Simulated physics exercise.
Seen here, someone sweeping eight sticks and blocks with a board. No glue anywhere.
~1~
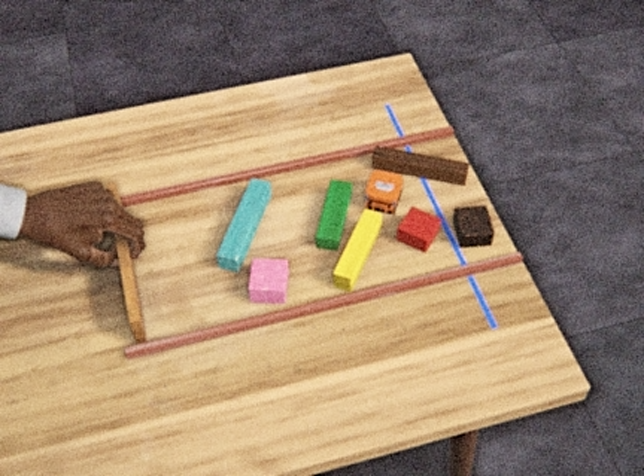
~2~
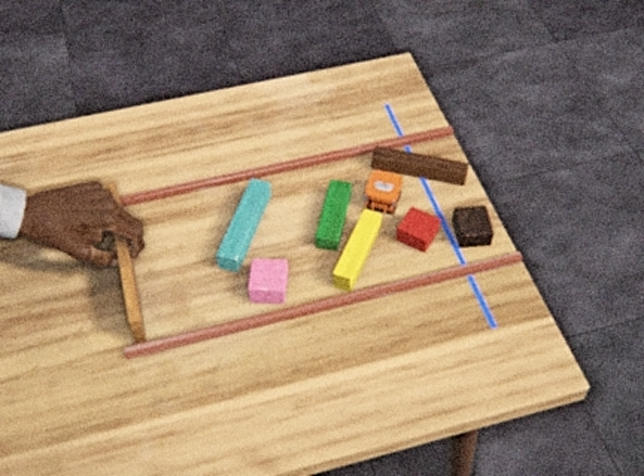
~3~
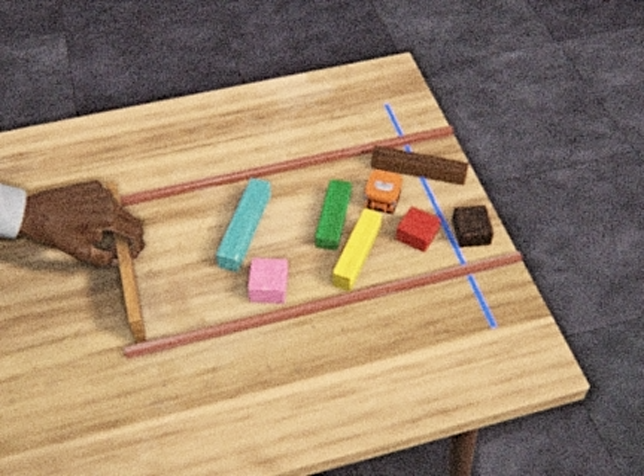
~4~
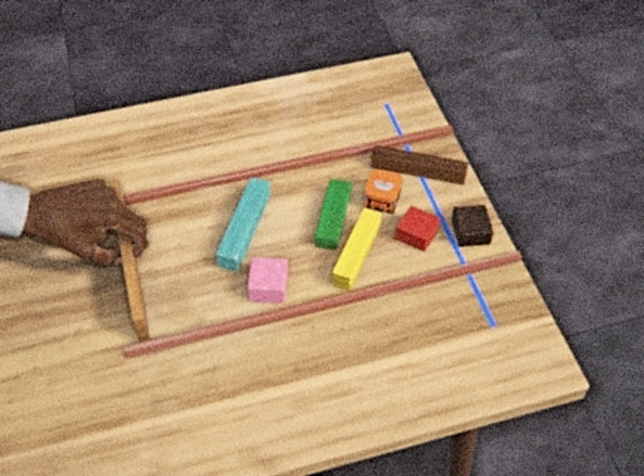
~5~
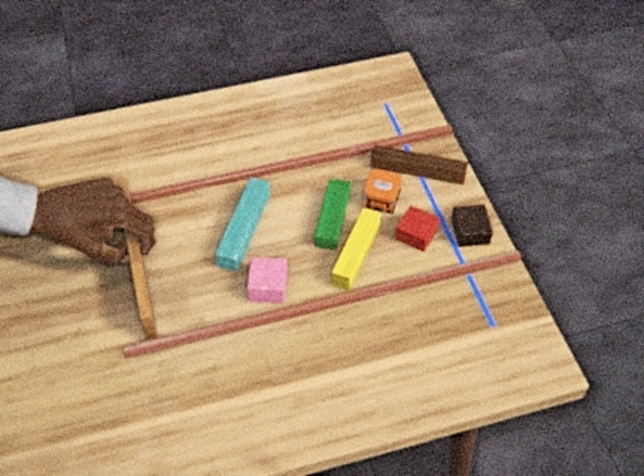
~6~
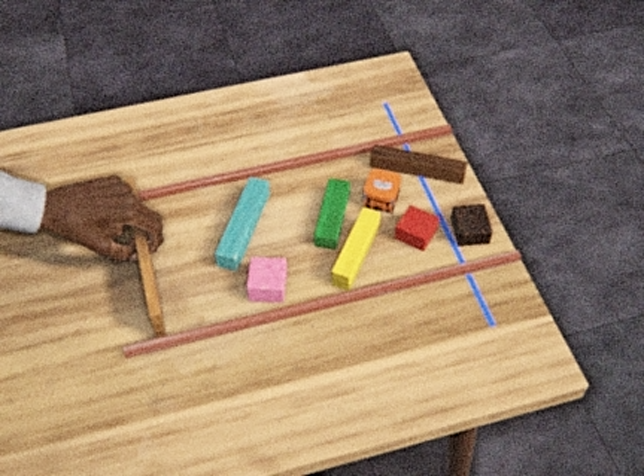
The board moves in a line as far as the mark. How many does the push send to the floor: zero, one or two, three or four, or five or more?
Outcome: The number that fall off is three or four.
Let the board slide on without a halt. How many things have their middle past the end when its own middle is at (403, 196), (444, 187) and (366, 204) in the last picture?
In that order 1, 5 and 0.
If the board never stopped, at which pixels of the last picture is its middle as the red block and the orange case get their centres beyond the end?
For the red block at (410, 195), for the orange case at (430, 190).
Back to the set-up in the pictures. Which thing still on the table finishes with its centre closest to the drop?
The yellow stick ends nearest.
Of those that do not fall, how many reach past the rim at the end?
Overhanging: 1.
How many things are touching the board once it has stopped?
It touches 2.
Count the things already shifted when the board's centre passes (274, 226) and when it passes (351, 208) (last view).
2 and 7.
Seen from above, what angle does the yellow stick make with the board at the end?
Some 15 degrees.
Soon after, none off yet; black block at rest near (471, 225); brown stick at rest near (418, 164); red block at rest near (417, 228).
Then, none off yet; black block moving near (477, 224); brown stick at rest near (418, 164); red block moved about its own width near (439, 223).
At rest, the number that fall off is three or four; fallen, orange case, red block, brown stick and black block.
